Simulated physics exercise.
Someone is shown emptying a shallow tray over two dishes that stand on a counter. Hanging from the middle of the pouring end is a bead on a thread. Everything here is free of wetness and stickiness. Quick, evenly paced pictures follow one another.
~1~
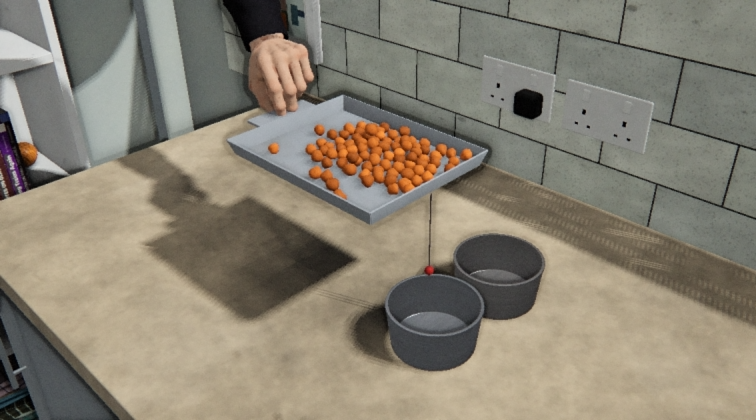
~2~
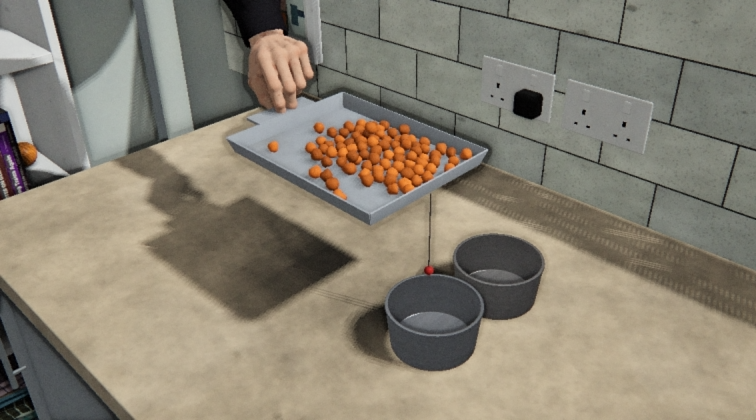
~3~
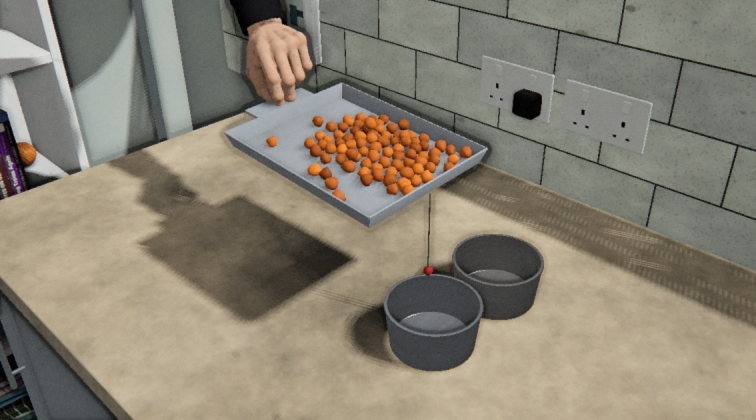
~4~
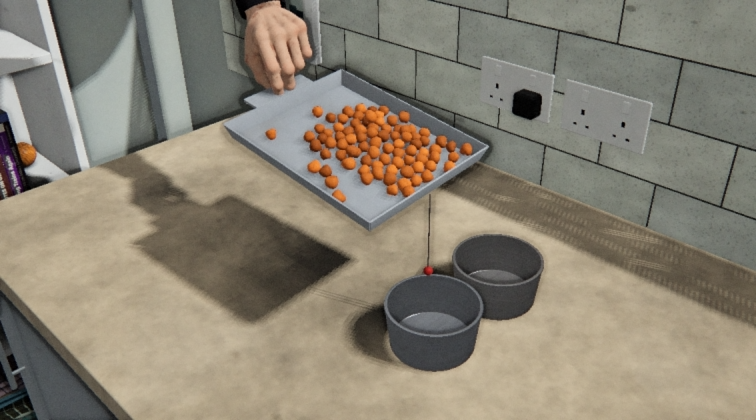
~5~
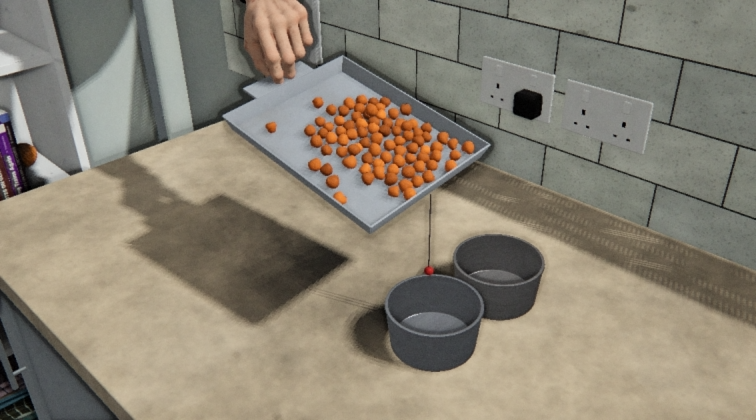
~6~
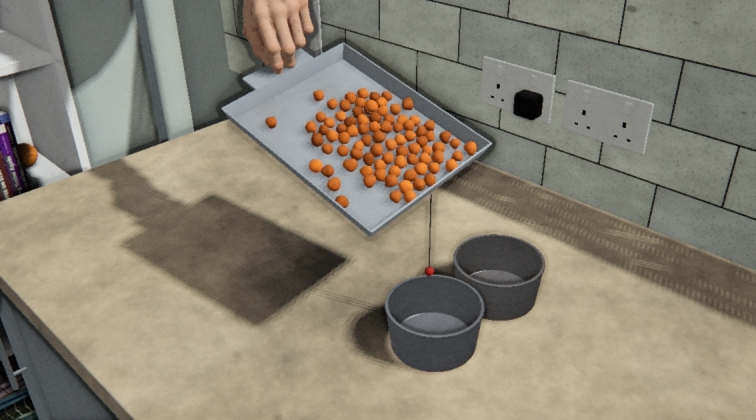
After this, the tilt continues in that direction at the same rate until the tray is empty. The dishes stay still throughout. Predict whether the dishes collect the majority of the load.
Turns out most of it gets away in the end.
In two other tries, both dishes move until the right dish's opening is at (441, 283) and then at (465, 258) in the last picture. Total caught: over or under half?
First place: Beyond half; second place: Beyond half.
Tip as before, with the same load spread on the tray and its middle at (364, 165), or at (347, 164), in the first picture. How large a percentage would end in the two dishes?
Respectively 30 and 30 in a hundred.
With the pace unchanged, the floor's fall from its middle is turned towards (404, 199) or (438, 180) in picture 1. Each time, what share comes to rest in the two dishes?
Around 50 percent for the first aim and around 80 percent for the second.
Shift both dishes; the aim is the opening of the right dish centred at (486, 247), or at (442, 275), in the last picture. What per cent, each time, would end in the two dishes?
Approximately 20 percent, followed by approximately 80 percent.
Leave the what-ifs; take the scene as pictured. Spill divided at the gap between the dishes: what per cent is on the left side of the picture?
90 %, roughly.
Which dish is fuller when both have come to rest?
Simple - it is the one placed left.
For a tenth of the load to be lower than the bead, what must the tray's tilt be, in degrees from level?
Roughly 85°.
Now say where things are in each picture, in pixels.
The first frame shows corners of the pouring end (370, 208) and (480, 150), level; middle of the load (376, 153), coated peanuts; left dish (471, 341); right dish (534, 292); bead on its thread (429, 270).
The second frame shows corners of the pouring end (370, 209) and (480, 150), level; middle of the load (376, 152).
The third frame shows corners of the pouring end (370, 212) and (480, 148), tipped barely, lowest at the left corner; middle of the load (375, 148).
The fourth frame shows corners of the pouring end (370, 216) and (480, 146), tipped a little, lowest at the left corner; middle of the load (376, 143).
The fifth frame shows corners of the pouring end (371, 220) and (482, 144), tipped a little, lowest at the left corner; middle of the load (377, 139).
The sixth frame shows corners of the pouring end (371, 225) and (483, 143), tipped clearly, lowest at the left corner; middle of the load (379, 138), roughly half on the move; left dish (471, 342); right dish (534, 292).
Just after the last frame, tray tipped steeply; almost all on the tray; just a few outside both.
A moment on, tray tipped past a quarter turn; roughly a third in the left dish; roughly half outside both; about a tenth in the air.
Further on, tray tipped past a quarter turn; roughly a third in the left dish; roughly two thirds outside both.
When it is over, tray tipped past a quarter turn; roughly a third in the left dish; not one in the right dish; roughly two thirds outside both.
